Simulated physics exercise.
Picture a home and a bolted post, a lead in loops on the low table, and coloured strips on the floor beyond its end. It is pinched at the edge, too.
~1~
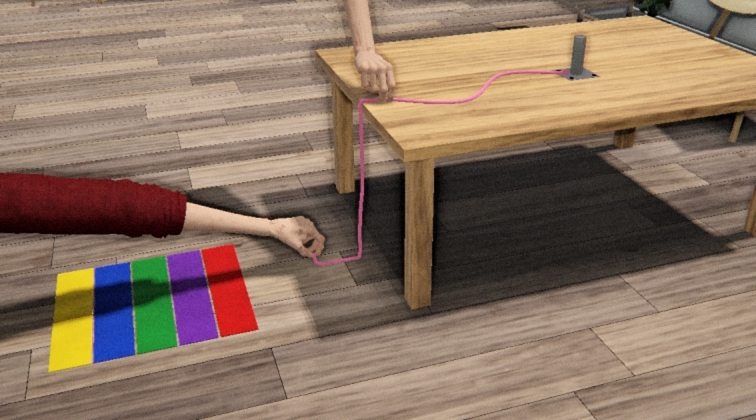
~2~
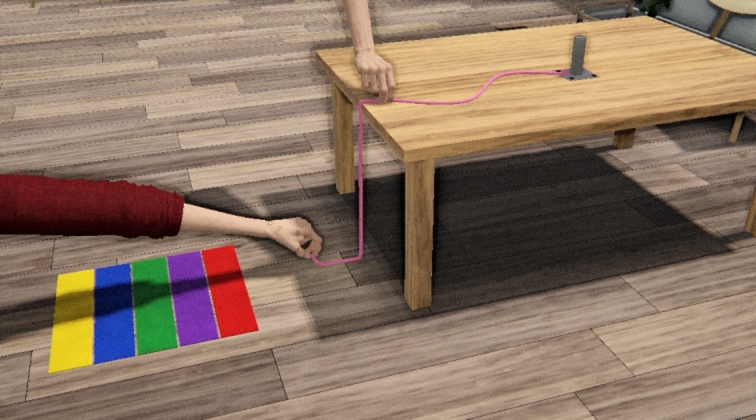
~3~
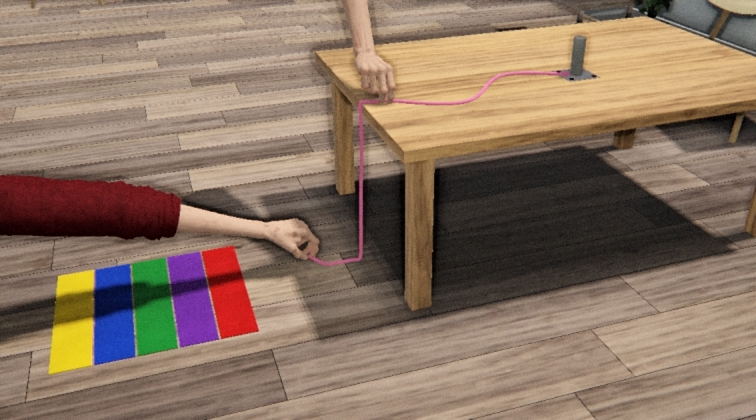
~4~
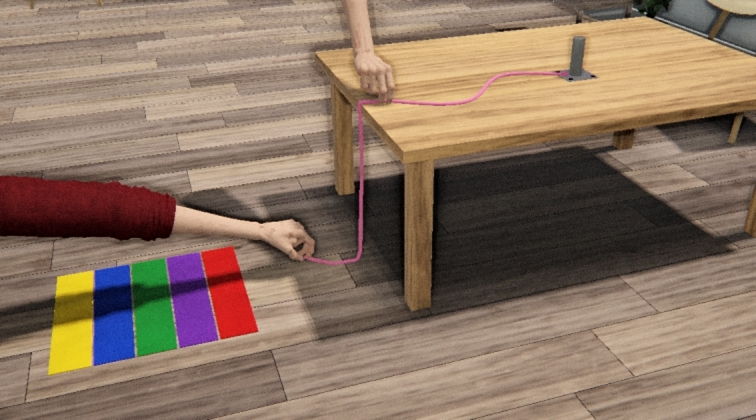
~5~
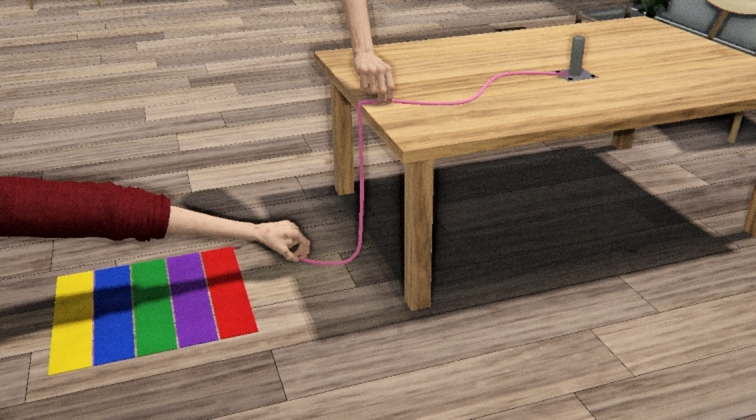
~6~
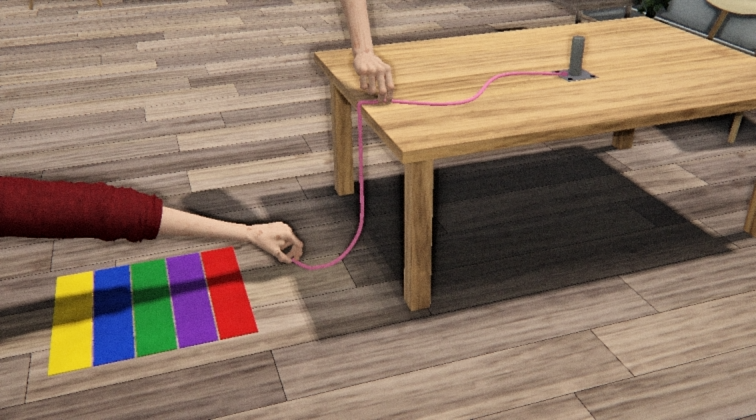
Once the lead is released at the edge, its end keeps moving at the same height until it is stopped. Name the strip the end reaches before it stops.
Green.
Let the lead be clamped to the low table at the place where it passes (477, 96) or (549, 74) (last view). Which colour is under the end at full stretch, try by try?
The end reaches purple and then green.
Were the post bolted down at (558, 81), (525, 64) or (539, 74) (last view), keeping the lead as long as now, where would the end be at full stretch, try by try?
Places per try: (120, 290); (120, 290); (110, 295).
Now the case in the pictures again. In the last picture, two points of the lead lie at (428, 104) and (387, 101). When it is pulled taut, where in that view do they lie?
Point one: (391, 101); point two: (355, 116).
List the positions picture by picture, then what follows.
The first picture shows end (314, 253); red (235, 315); purple (196, 323); green (156, 331); blue (114, 339); yellow (71, 348).
The second picture shows end (311, 255); lead through (530, 73) (486, 87) (434, 103) (361, 109) (361, 183) (361, 246).
The third picture shows end (309, 256).
The fourth picture shows end (305, 257); lead through (530, 74) (485, 88) (433, 104) (360, 110) (362, 184) (360, 248).
The fifth picture shows end (300, 258).
The sixth picture shows end (293, 259); lead through (529, 74) (485, 88) (433, 104) (360, 110) (361, 184) (351, 247).
Soon after, end near (225, 272); over red.
After that, end near (180, 280); over purple.
At the stop, end near (153, 285); over green. It gets as far as the green strip.
